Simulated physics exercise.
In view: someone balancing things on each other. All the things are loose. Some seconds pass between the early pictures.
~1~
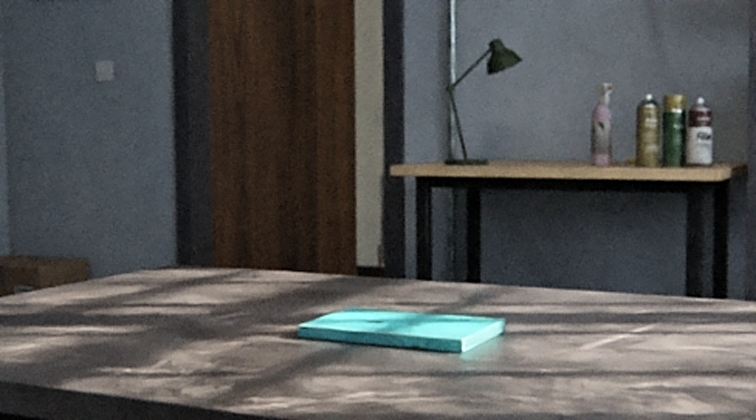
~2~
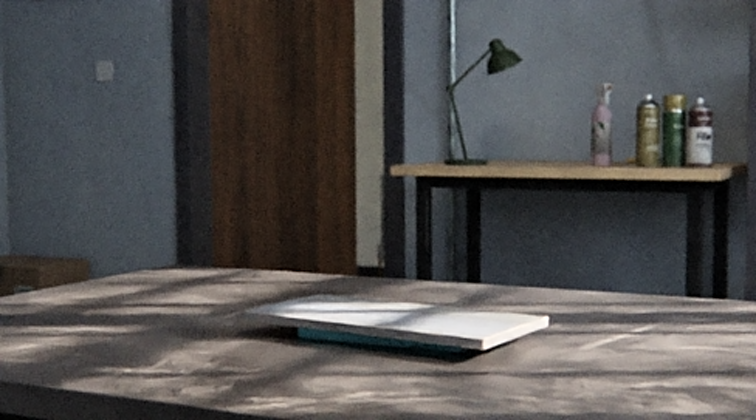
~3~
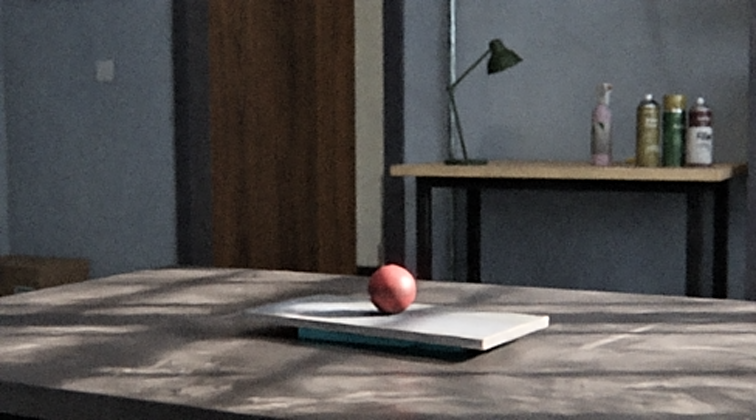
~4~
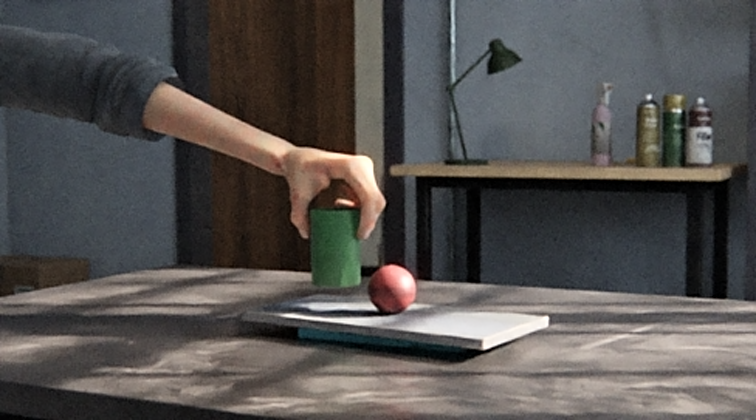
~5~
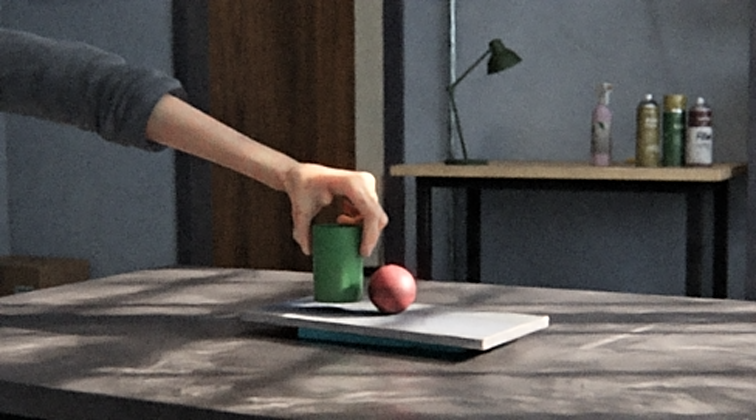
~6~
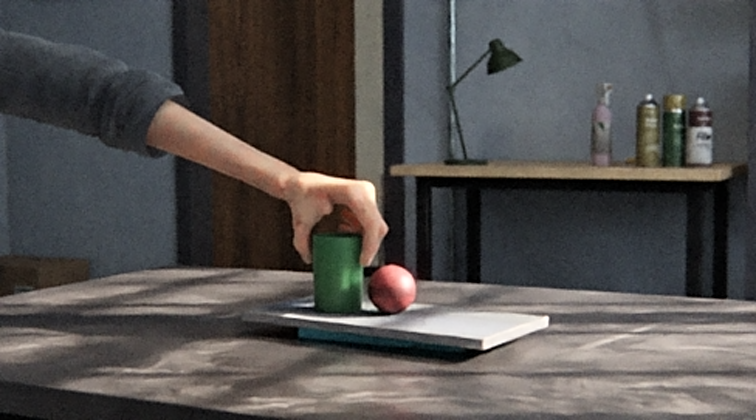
The footage shows a turquoise slab on a table, then a grey board lying across it and a red ball on the board, before a hand from the left lowers a green cup onto the board beside the ball.
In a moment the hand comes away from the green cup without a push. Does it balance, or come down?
The pile stays up.
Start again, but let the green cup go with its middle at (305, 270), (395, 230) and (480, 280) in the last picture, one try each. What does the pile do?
In the first case it holds; in the second case it gives way; in the third case it keeps its balance.
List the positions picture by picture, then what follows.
The last thing is not in view yet, in the first picture.
The last thing is not in view yet, in the second picture.
The last thing is not in view yet; grey board (392, 318), in the third picture.
Still above its spot; green cup (336, 247); red ball (392, 290), in the fourth picture.
Still above its spot; green cup (338, 263), in the fifth picture.
Set down, still held; green cup (338, 273); grey board (392, 318), in the sixth picture.
Then, 0.40 s later than the last frame, all is still.
Then, 0.80 s later than the last frame, green cup resting near (338, 273).
When it is over, all 4 as before. End places, in pixels of the last picture, green cup near (338, 273). The pile holds.
